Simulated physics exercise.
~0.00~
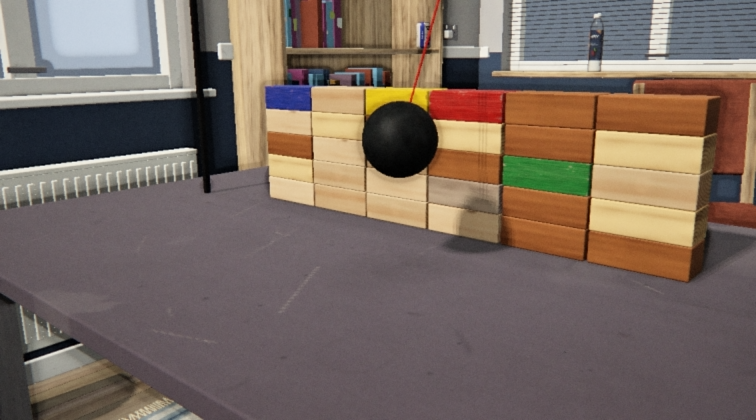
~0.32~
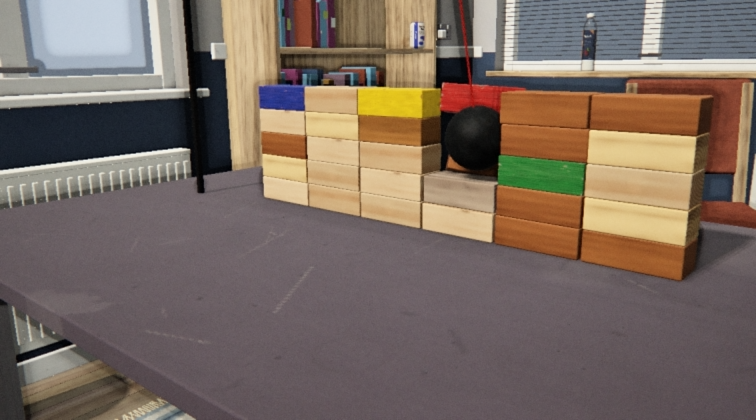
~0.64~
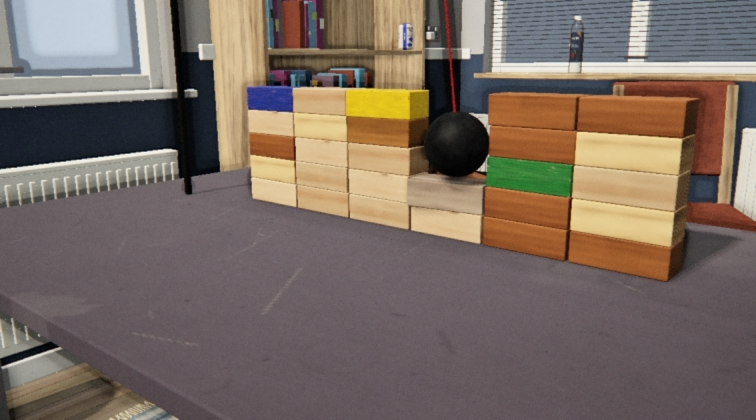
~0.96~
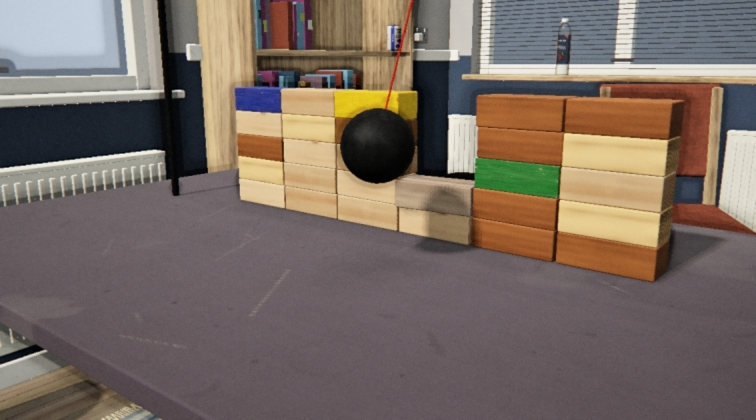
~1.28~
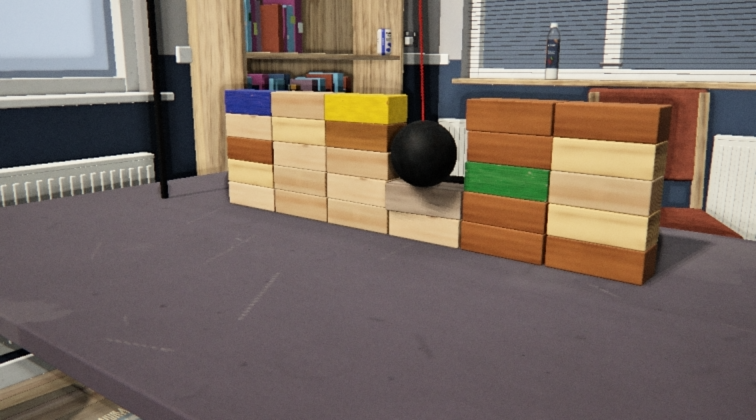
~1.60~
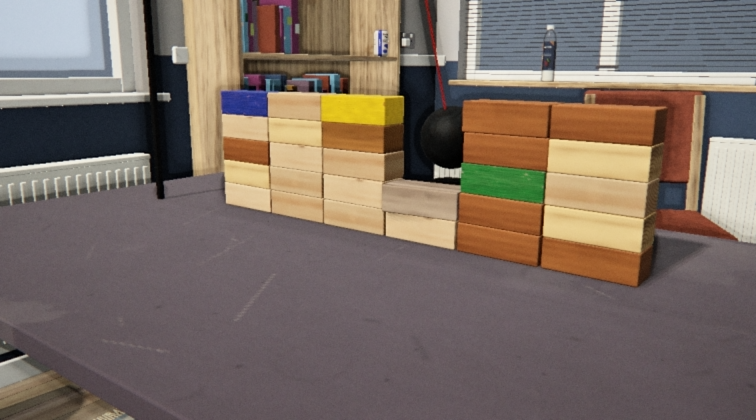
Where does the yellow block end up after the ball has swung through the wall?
It stays where it began, on top of its column just to the left of the gap.
